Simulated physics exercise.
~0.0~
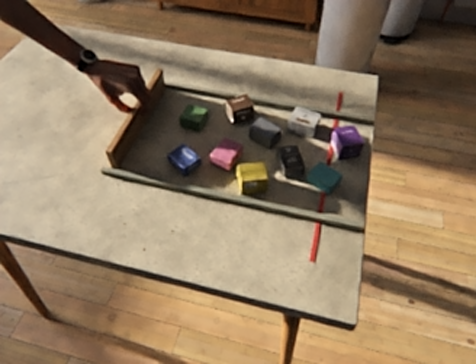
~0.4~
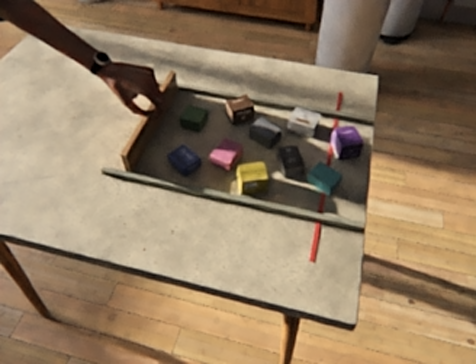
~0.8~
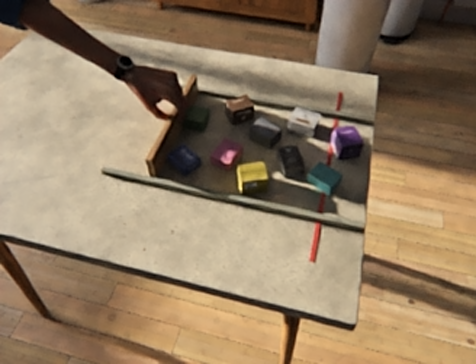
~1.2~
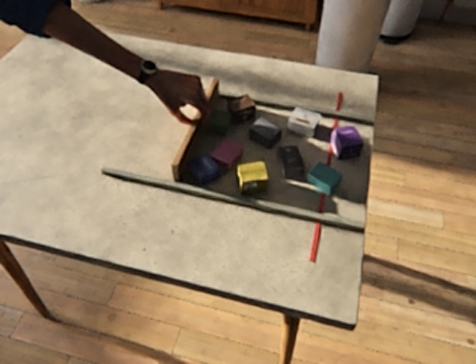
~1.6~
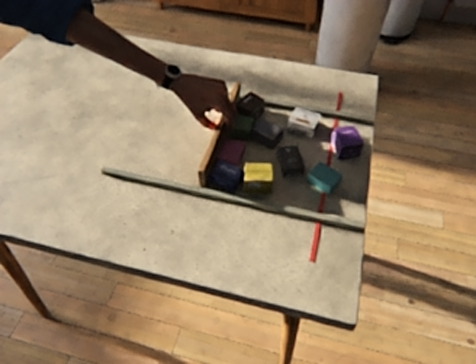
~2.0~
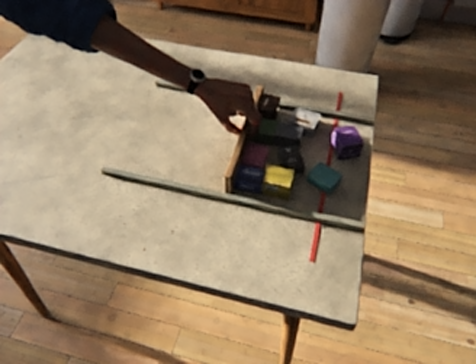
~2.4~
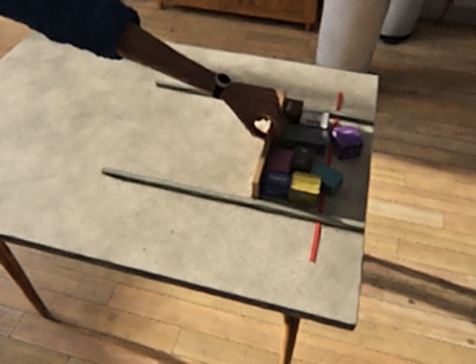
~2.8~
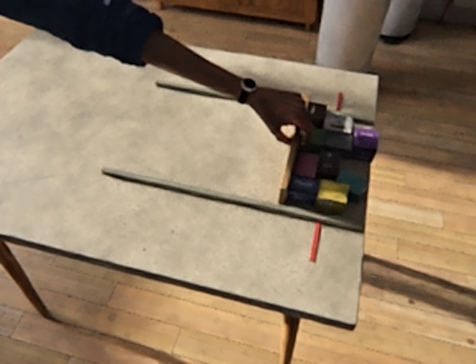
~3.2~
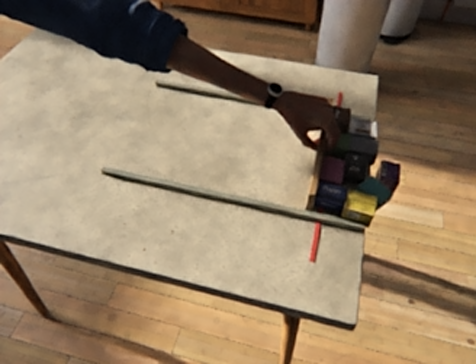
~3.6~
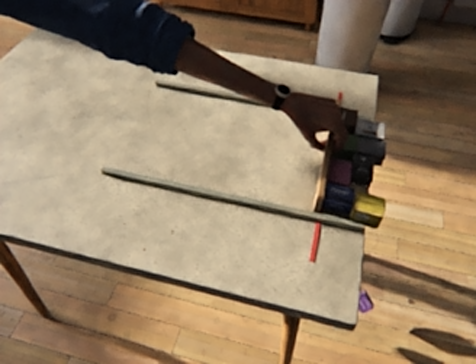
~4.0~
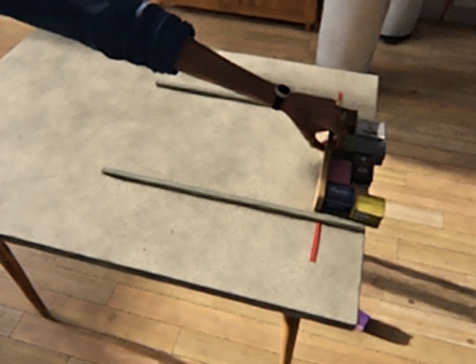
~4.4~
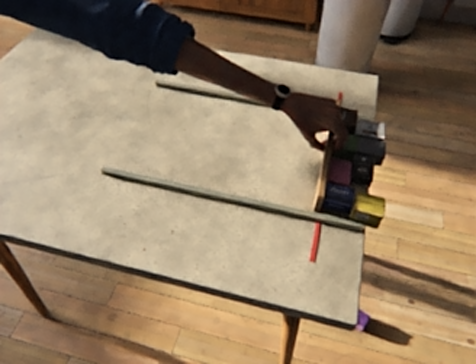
On a pale tabletop above a wooden floor, small colourful blocks and boxes lie scattered between two rails, near the table's right end. A hand wearing a dark wristband grips an upright board behind them and slides it steadily right. The board gathers the green, blue, pink and other pieces into a tightening cluster, which then reaches the turquoise block and purple box. These two are pushed past the edge, and the purple box tips and drops to the floor, the turquoise block also going over. The board stops by the red tape, with the remaining pieces crowded at the edge, some jutting out but still perched.
